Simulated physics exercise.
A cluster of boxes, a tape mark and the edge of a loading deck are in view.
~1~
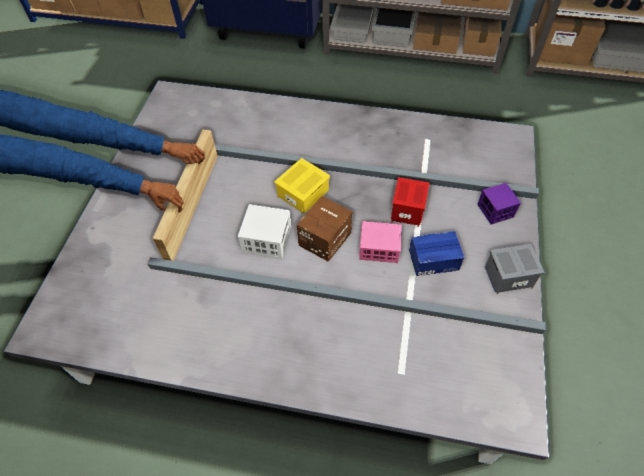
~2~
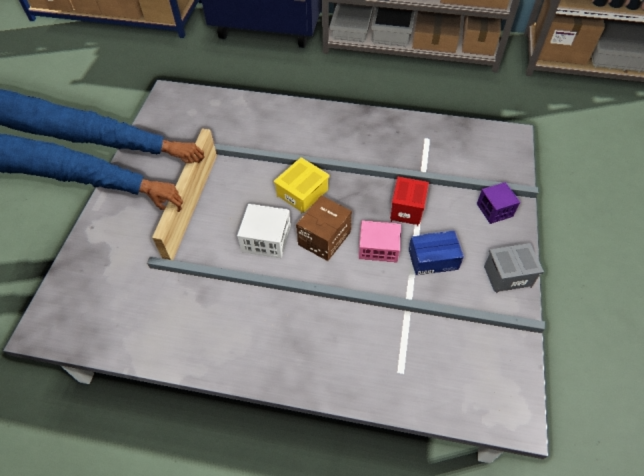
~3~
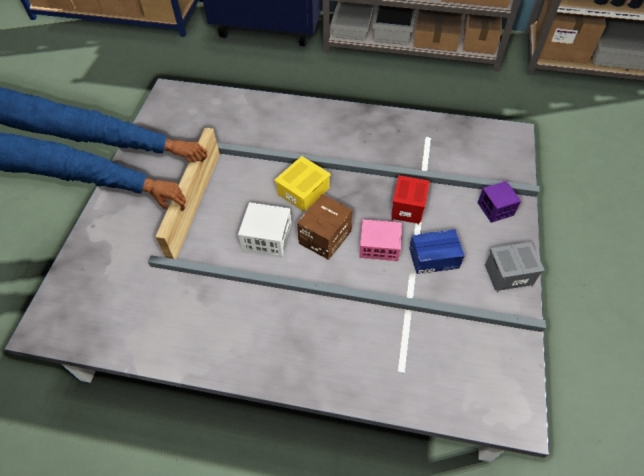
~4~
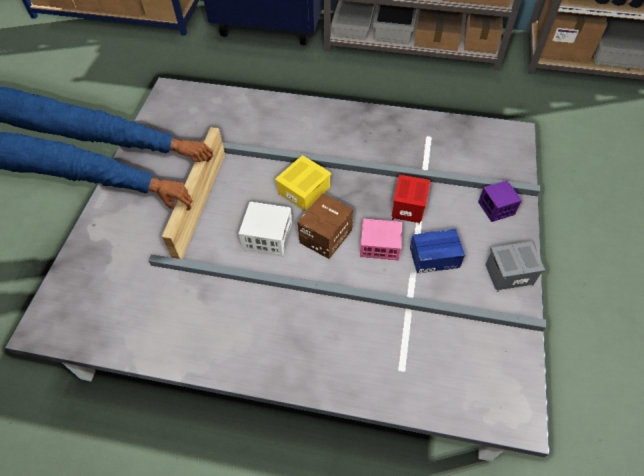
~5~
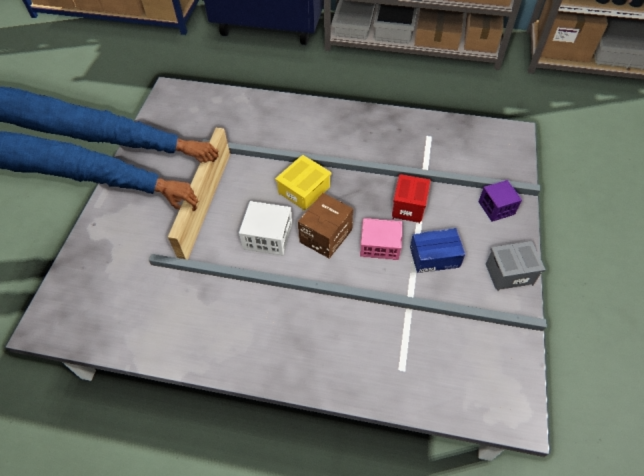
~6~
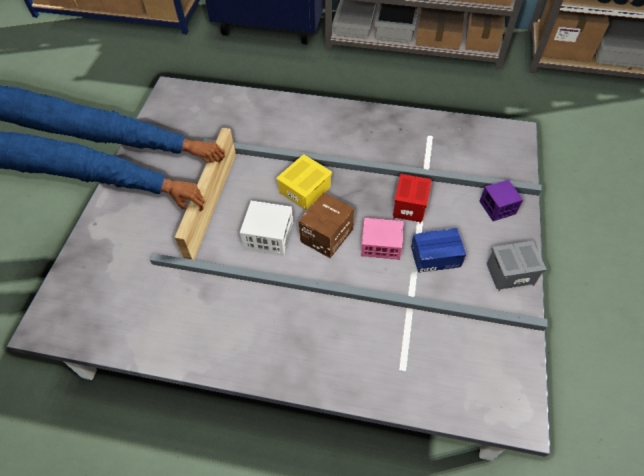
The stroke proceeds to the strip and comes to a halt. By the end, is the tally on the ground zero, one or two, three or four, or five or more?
One or a pair drop.
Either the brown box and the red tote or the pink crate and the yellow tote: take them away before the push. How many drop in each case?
Falls come to 1 the first time and 1 the other time.
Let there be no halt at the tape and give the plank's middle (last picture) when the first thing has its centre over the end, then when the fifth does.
At (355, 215) for the first, at (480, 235) for the fifth.
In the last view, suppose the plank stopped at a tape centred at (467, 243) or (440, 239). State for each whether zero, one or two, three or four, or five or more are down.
One after another: Either three or four; one or two.
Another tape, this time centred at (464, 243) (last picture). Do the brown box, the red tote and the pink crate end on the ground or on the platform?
Check: The brown box remains in place; the red tote remains in place; the pink crate takes the fall.
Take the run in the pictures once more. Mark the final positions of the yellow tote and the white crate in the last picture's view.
The yellow tote at (443, 196), the white crate at (439, 255).
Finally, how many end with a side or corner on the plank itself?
It's touching 2 at the end.
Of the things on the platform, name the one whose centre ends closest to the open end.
It would be the pink crate.
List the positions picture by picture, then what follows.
Grey tote (513, 269); purple crate (498, 204); blue box (436, 254); plank (188, 193); tape (417, 239), in the first frame.
Purple crate (498, 203); pink crate (380, 242), in the second frame.
Blue box (436, 252); plank (191, 192), in the third frame.
Grey tote (513, 267); yellow tote (304, 184), in the fourth frame.
Purple crate (500, 201); red tote (410, 200), in the fifth frame.
Grey tote (514, 266); purple crate (501, 201); blue box (438, 250); plank (208, 192); tape (419, 236), in the sixth frame.
A little later, none off yet; grey tote at rest near (514, 266); purple crate at rest near (501, 201); blue box at rest near (438, 250).
Next, none off yet; grey tote shifted a little near (533, 271); purple crate at rest near (501, 201); blue box shifted about its own width near (486, 260).
When it is over, the number that fall off is one or two; down, blue box and grey tote.
